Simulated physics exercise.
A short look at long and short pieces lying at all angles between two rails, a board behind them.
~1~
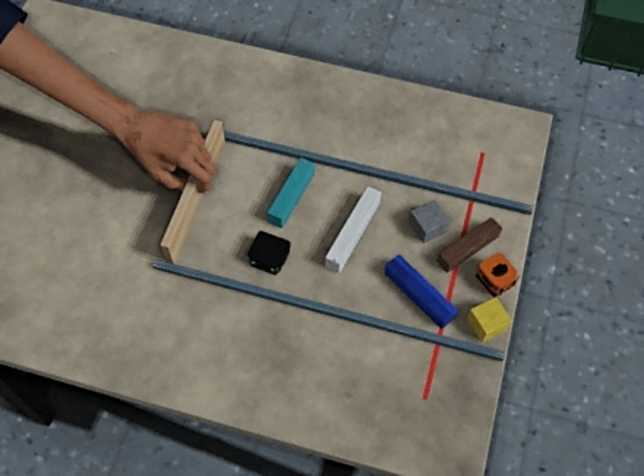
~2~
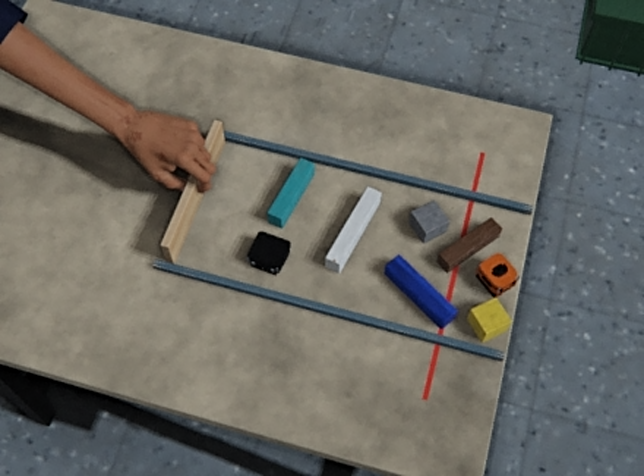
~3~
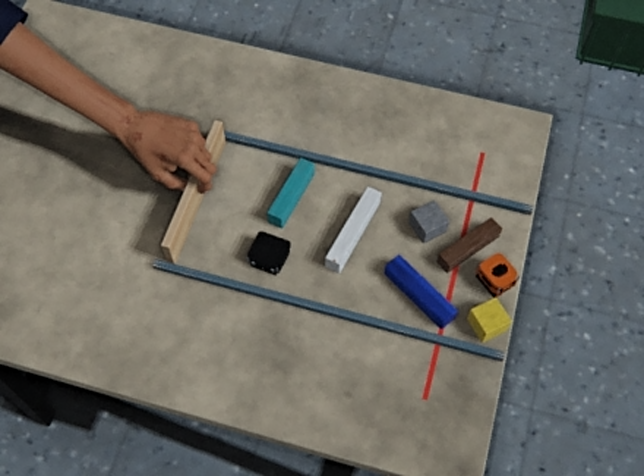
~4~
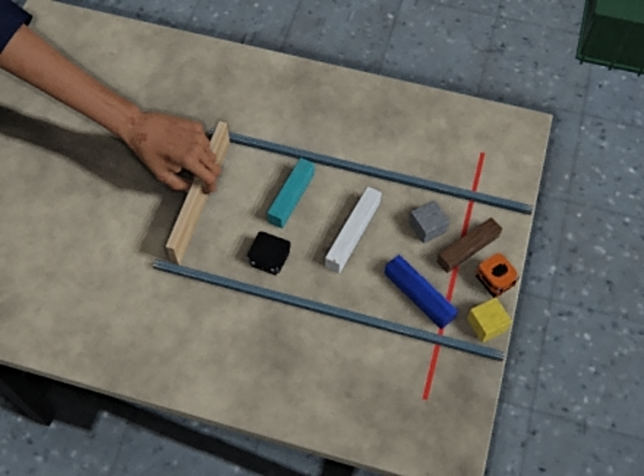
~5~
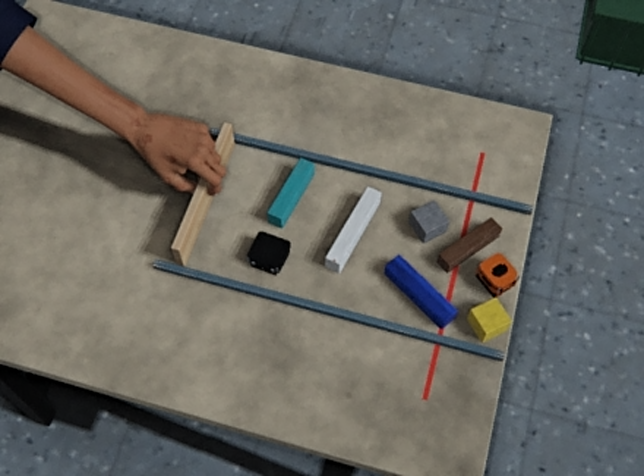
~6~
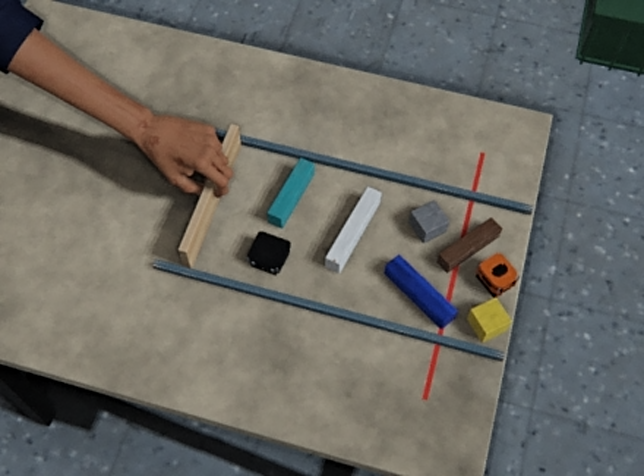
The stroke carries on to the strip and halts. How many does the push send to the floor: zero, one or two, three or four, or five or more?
Outcome: The number that fall off is three or four.
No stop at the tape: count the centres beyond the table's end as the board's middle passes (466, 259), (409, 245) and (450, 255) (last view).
Past the end: 4, 0 and 3.
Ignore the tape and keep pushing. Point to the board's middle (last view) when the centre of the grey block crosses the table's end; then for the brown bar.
Its middle is around (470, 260) and around (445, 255).
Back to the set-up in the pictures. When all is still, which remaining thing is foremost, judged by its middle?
The blue stick ends nearest.
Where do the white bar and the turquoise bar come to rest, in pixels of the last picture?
About (494, 262), and the other about (472, 237).
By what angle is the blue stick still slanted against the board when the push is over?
About 0°.
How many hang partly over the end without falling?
That would be 2.
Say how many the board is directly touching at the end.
It touches 2.
Early on, none off yet; yellow block at rest near (489, 320); orange case at rest near (497, 275); brown bar at rest near (469, 245).
Finally, the number that fall off is three or four; lost, brown bar, orange case and yellow block.
